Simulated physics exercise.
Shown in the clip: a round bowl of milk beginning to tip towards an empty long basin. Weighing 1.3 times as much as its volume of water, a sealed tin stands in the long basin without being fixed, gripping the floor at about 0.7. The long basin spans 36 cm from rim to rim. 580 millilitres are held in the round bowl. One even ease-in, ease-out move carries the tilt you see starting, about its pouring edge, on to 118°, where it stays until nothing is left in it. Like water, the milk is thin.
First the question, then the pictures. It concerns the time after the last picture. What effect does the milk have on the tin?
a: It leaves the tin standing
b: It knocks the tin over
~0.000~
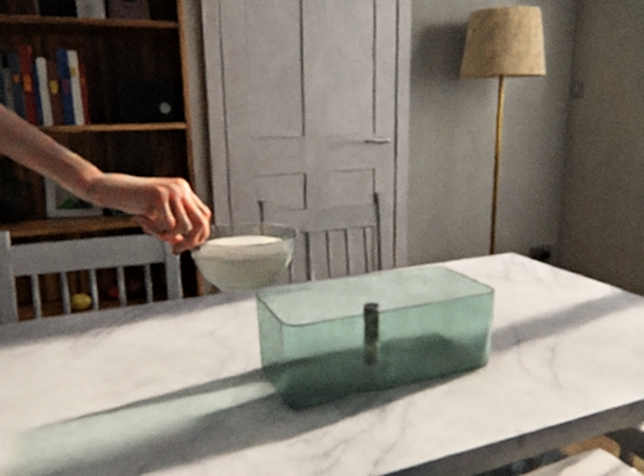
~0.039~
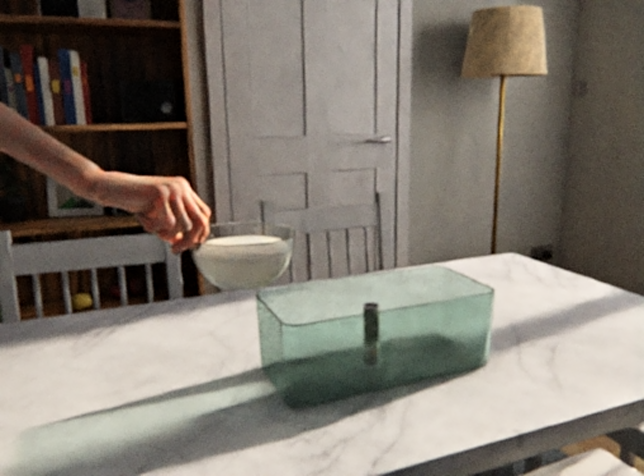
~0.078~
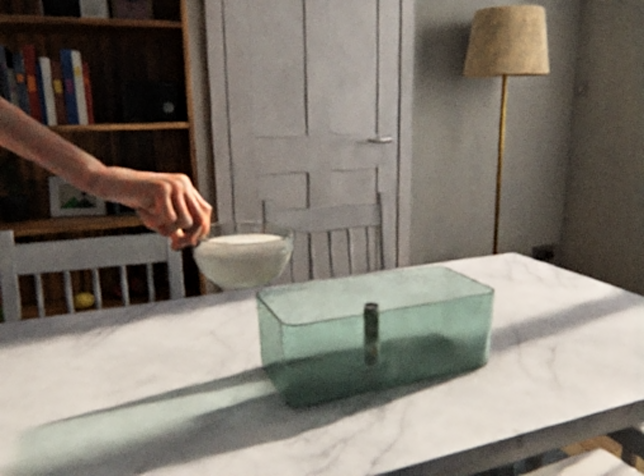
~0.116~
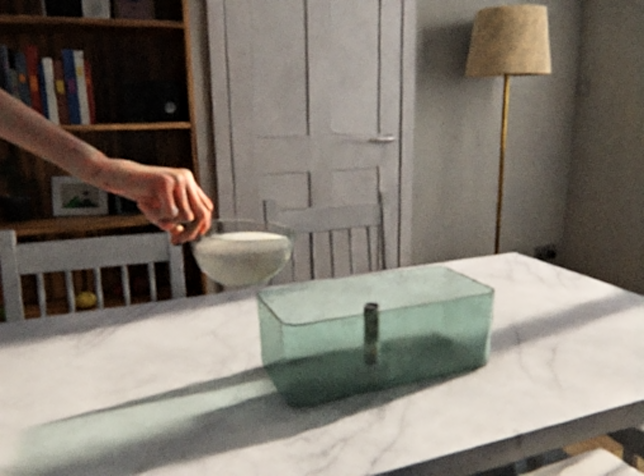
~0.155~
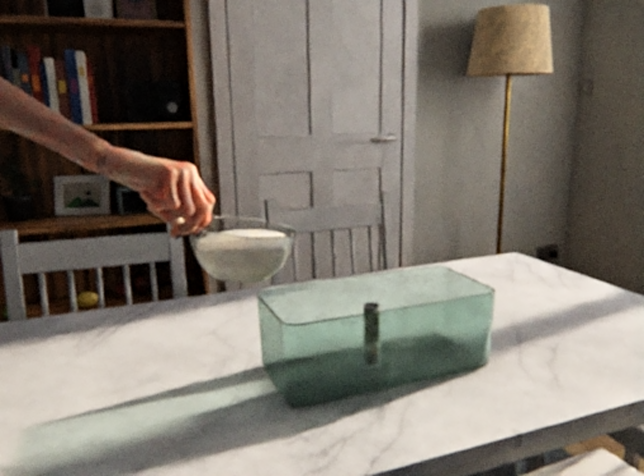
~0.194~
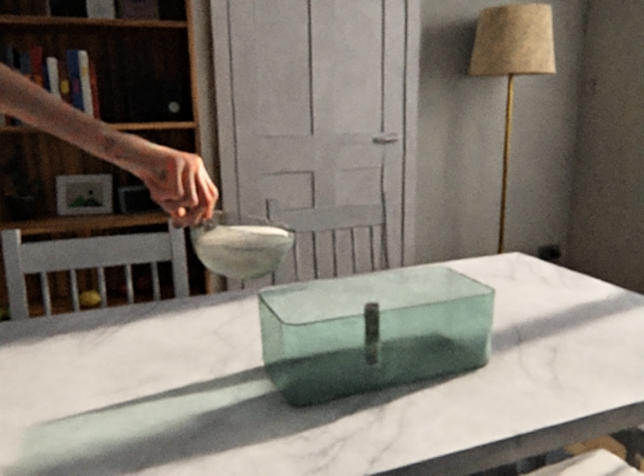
Option b: It knocks the tin over.
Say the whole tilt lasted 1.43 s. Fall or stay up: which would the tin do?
So the tin will tip over.
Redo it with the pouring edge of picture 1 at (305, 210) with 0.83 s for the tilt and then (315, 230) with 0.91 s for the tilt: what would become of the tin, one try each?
First it remains upright; then it keeps standing.
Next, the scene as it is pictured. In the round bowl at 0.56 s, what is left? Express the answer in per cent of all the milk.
Still held: Roughly 46 % of the total.
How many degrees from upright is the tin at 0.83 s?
Near 25 degrees.
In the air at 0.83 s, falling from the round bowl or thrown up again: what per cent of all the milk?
Estimated airborne part: Roughly 7 per cent.
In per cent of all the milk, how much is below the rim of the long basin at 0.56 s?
7 %, roughly.
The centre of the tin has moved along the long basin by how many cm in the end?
Net tin displacement: Roughly 8.0 cm.
After 0.56 s the tilt is 80° and 46 per cent is still to pour; the tin stands where it began.
After 0.83 s the tilt is 116° and 0 per cent is still to pour; the tin leans 26°.
After 1.11 s the tilt is 118° and 0 per cent is still to pour; the tin lies on its side.
After 1.41 s the tilt is 118° and 0 per cent is still to pour; the tin lies on its side.
In the end the tin lies on its side.
